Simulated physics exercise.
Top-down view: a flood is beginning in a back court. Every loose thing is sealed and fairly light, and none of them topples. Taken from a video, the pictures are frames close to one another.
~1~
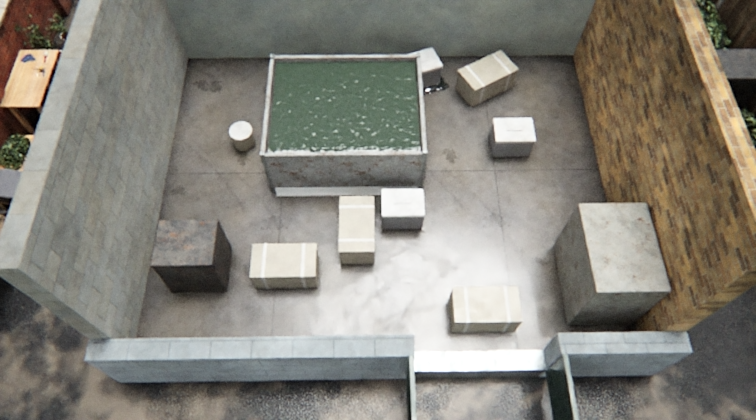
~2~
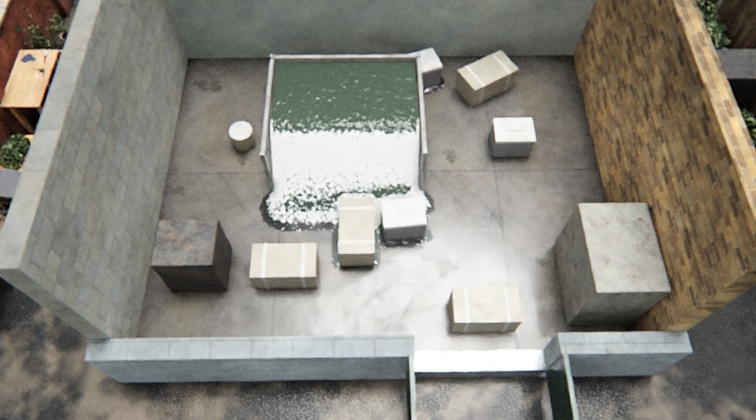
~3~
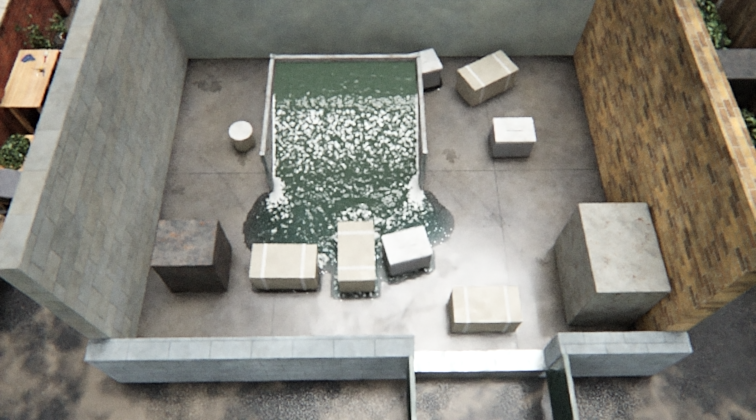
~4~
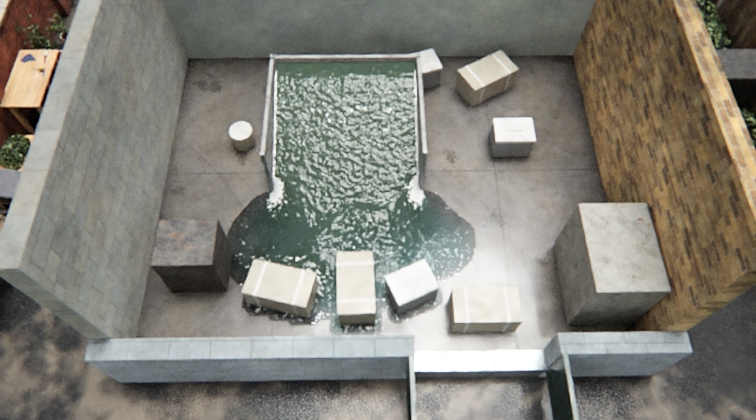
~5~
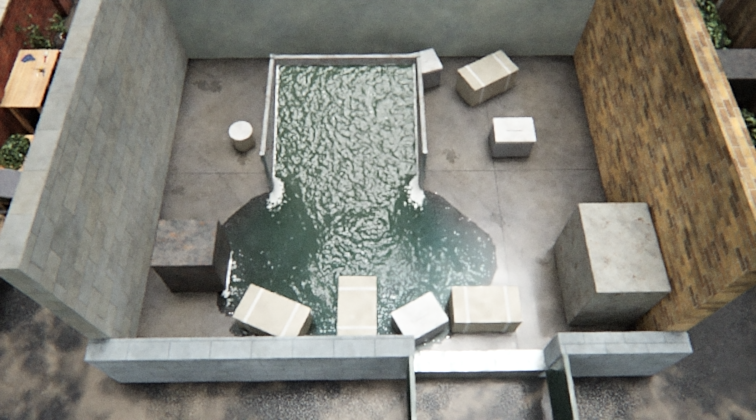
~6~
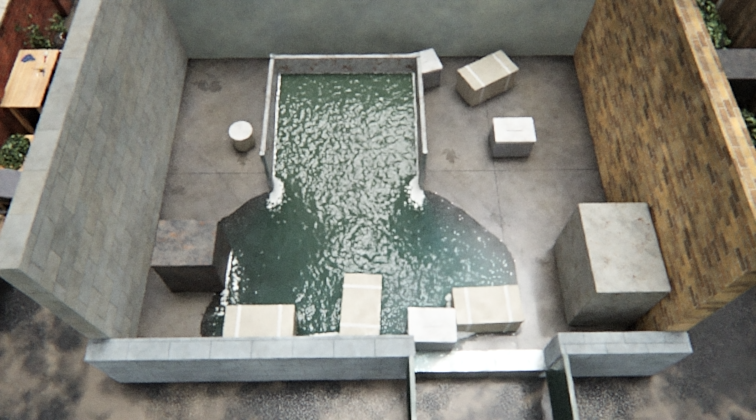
Green water pouring from an opened tank across a walled courtyard floor, pushing several pale boxes toward the low front wall.
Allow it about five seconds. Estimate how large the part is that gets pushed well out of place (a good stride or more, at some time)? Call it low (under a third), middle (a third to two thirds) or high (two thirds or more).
Middle.
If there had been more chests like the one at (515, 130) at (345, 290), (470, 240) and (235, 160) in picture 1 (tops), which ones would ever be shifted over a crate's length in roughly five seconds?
Per listing: Cleared out, cleared out, cleared out.
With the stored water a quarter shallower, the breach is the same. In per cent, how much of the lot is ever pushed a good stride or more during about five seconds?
I'd put it near 50 per cent of the loose things.
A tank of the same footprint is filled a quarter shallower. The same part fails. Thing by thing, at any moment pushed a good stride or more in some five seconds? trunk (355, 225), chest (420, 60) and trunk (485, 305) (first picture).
Going through them, I'd say got there, then never got there, then got there.
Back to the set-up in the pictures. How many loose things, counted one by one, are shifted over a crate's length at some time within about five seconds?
The figure is 5.
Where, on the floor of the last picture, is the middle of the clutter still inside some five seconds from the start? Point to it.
I'd put it roughly at (404, 165).
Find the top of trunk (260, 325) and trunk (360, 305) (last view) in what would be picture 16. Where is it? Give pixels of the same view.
Approximately (156, 289), and approximately (447, 307).
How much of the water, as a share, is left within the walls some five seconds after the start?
Close to 74 per cent, I think.
A moment on, 4 of 8 are well off their spots; 3 afloat.
Next, 4 of 8 are well off their spots; 2 afloat.
Later, 5 of 8 are well off their spots; 2 afloat.
In the end, 5 of 8 are well off their spots, and 5 have been at some point; 2 afloat.
